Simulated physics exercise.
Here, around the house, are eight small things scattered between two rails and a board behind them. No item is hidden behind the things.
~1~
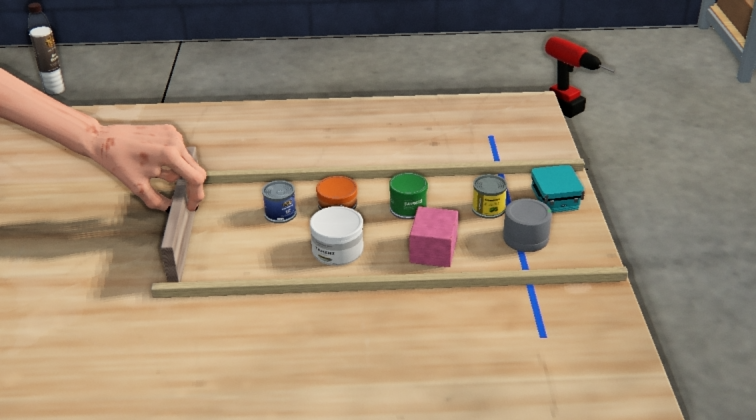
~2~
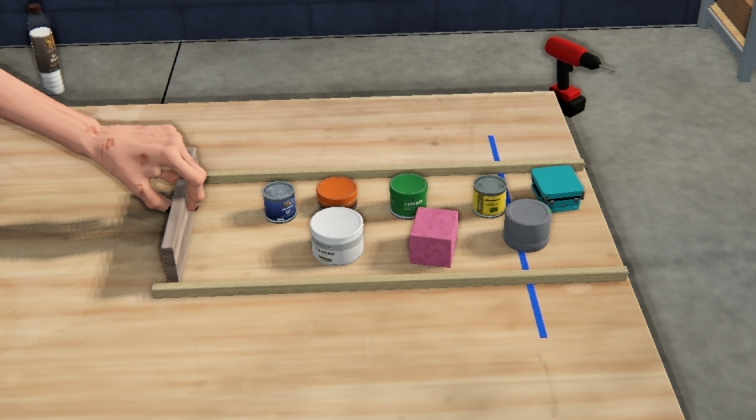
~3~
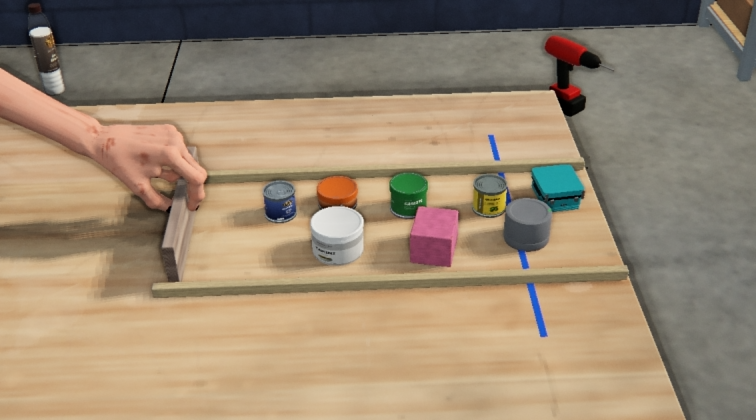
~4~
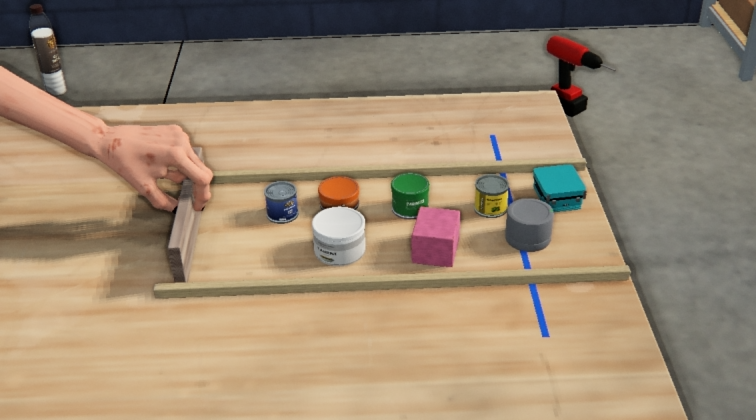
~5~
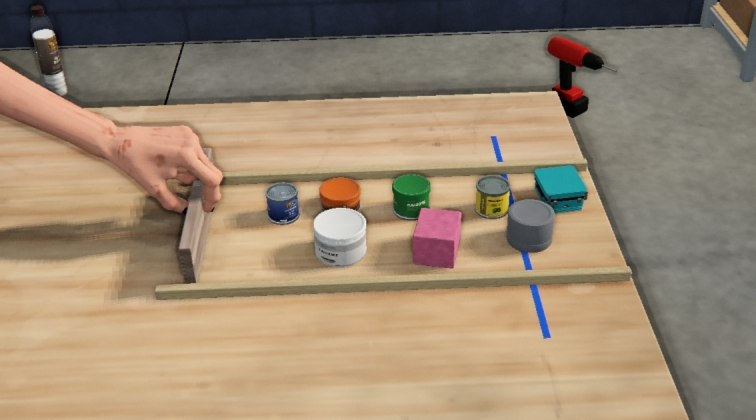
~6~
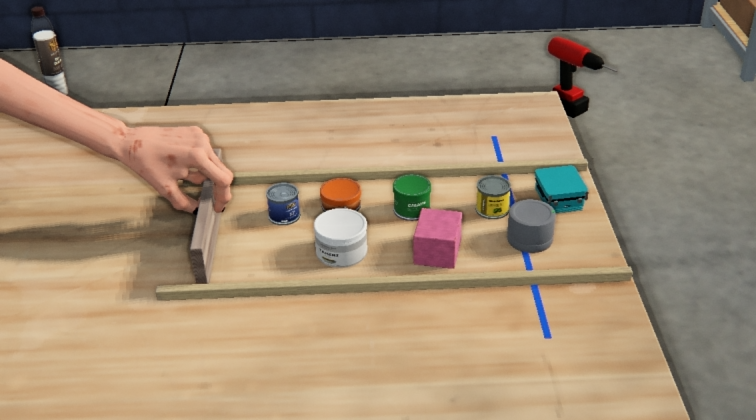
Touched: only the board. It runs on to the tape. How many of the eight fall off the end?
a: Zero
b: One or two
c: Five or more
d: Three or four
The answer is b.
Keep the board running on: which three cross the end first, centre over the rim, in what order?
Sequence: Grey lid; turquoise case; pink block.
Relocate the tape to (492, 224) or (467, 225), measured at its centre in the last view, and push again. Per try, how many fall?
The first try gives 0, the second gives 0.
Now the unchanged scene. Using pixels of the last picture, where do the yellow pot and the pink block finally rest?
You'll find the first one at (585, 203) and the second at (598, 233).
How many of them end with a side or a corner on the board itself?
3 touch it.
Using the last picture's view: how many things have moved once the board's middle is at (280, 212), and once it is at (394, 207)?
1 and 5.
Soon after, none off yet; turquoise case at rest near (560, 190); grey lid at rest near (531, 226); yellow pot at rest near (493, 198).
Then, none off yet; turquoise case moved a little near (576, 188); grey lid moved about its own width near (584, 221); yellow pot moved well along near (547, 196).
By the end, the number that fall off is one or two; fallen, grey lid and turquoise case.
